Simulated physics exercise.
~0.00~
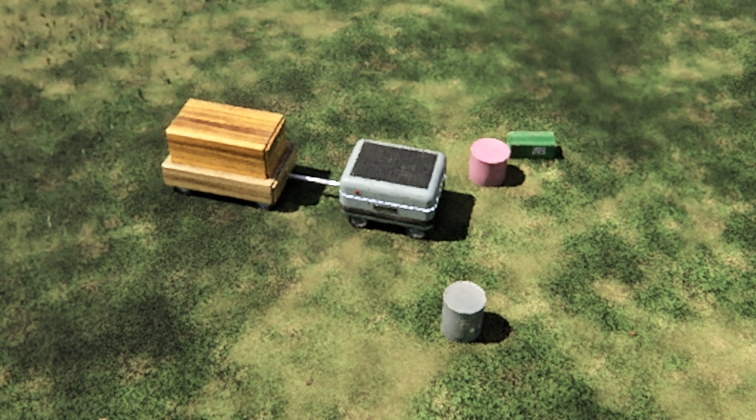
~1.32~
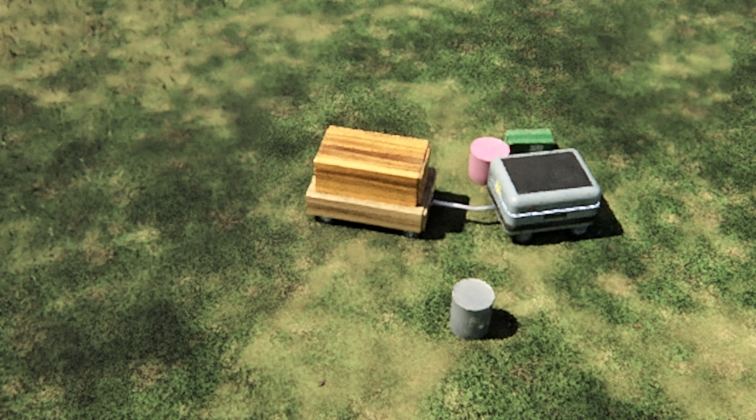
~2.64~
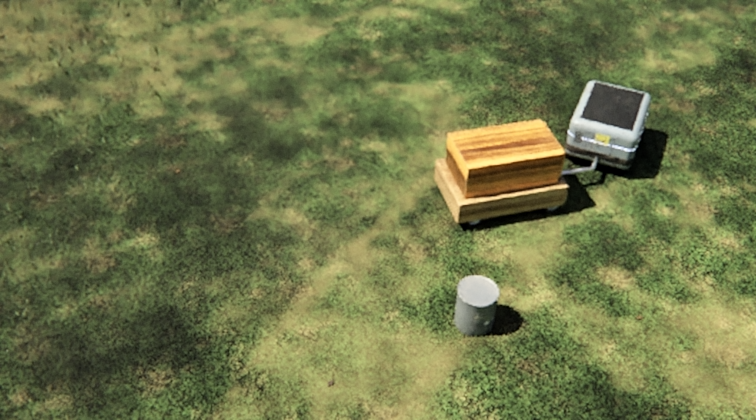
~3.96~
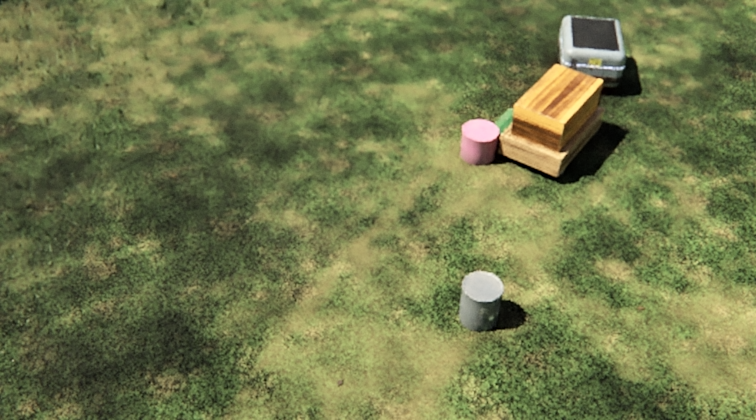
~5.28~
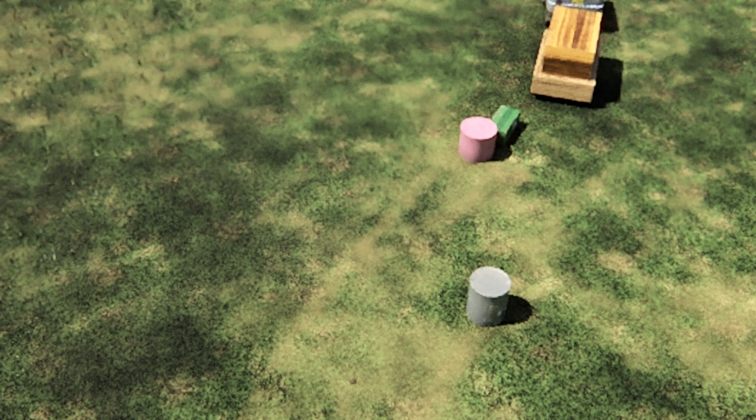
A small grey tug towing a wooden cart drove right across the grass, then turned away up the slope of view, and the cart swept against a pink pail and green box, leaving both slightly shifted while the grey pail stayed put.
